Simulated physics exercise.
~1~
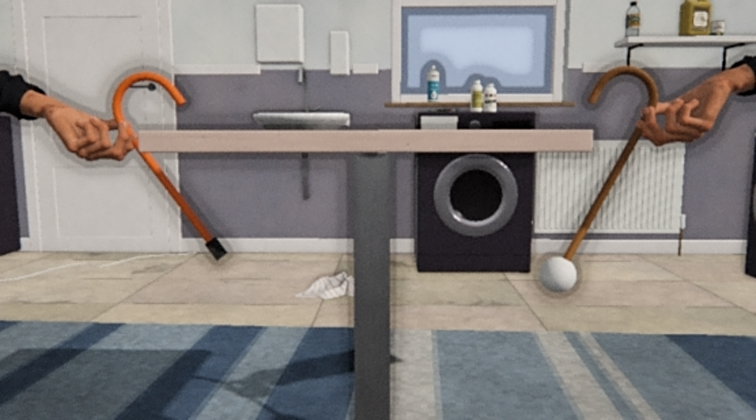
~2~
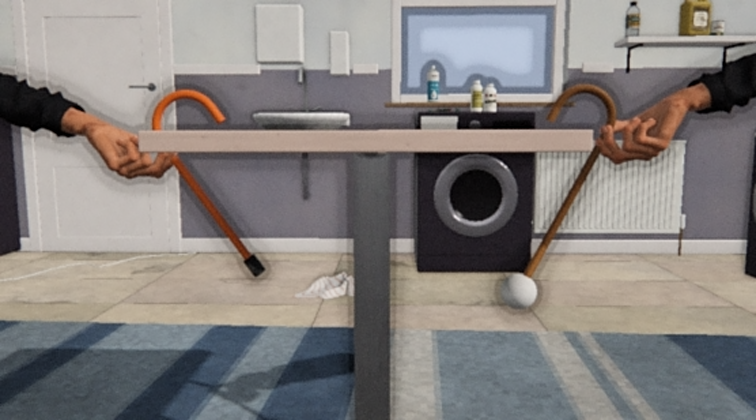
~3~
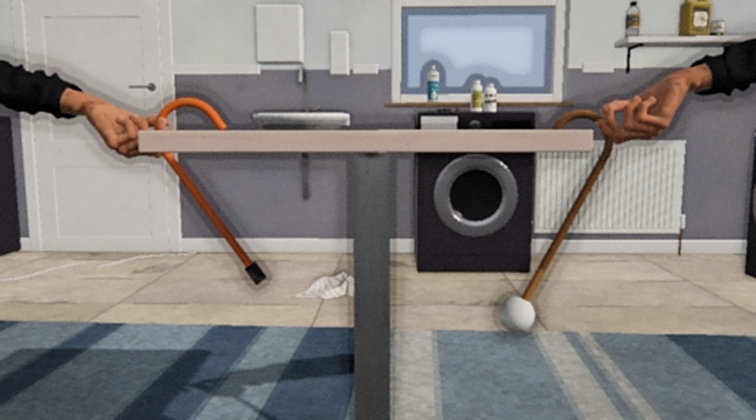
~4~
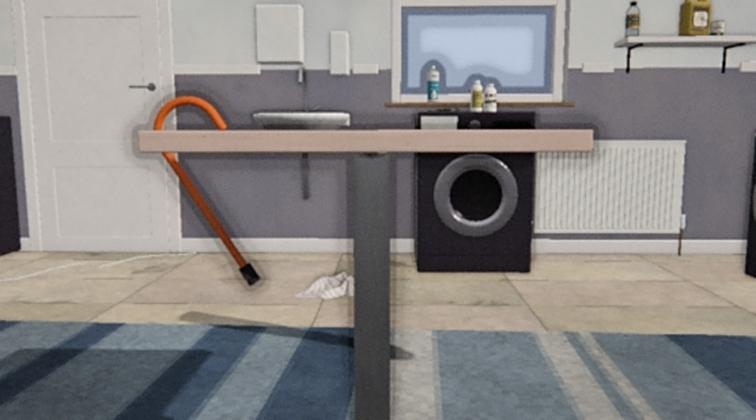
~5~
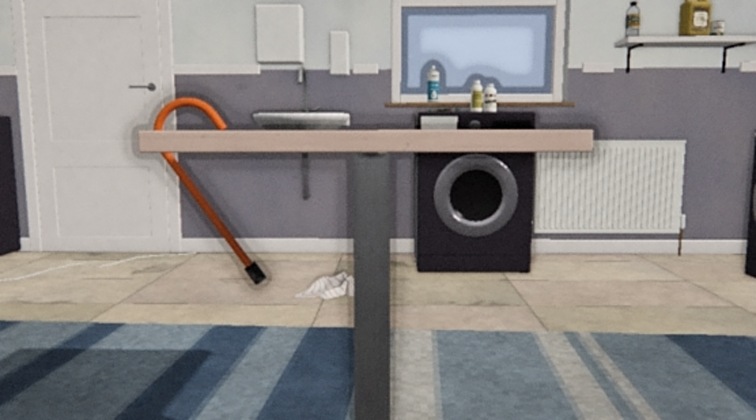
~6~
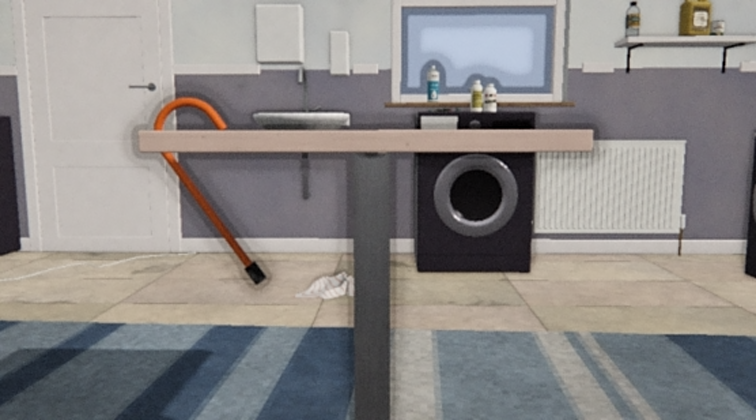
Two hands hooked an orange cane and a brown-handled stick with a white ball-like end over opposite edges of a table, then let go. The stick on the right dropped out of sight, while the orange cane stayed hanging on the left.
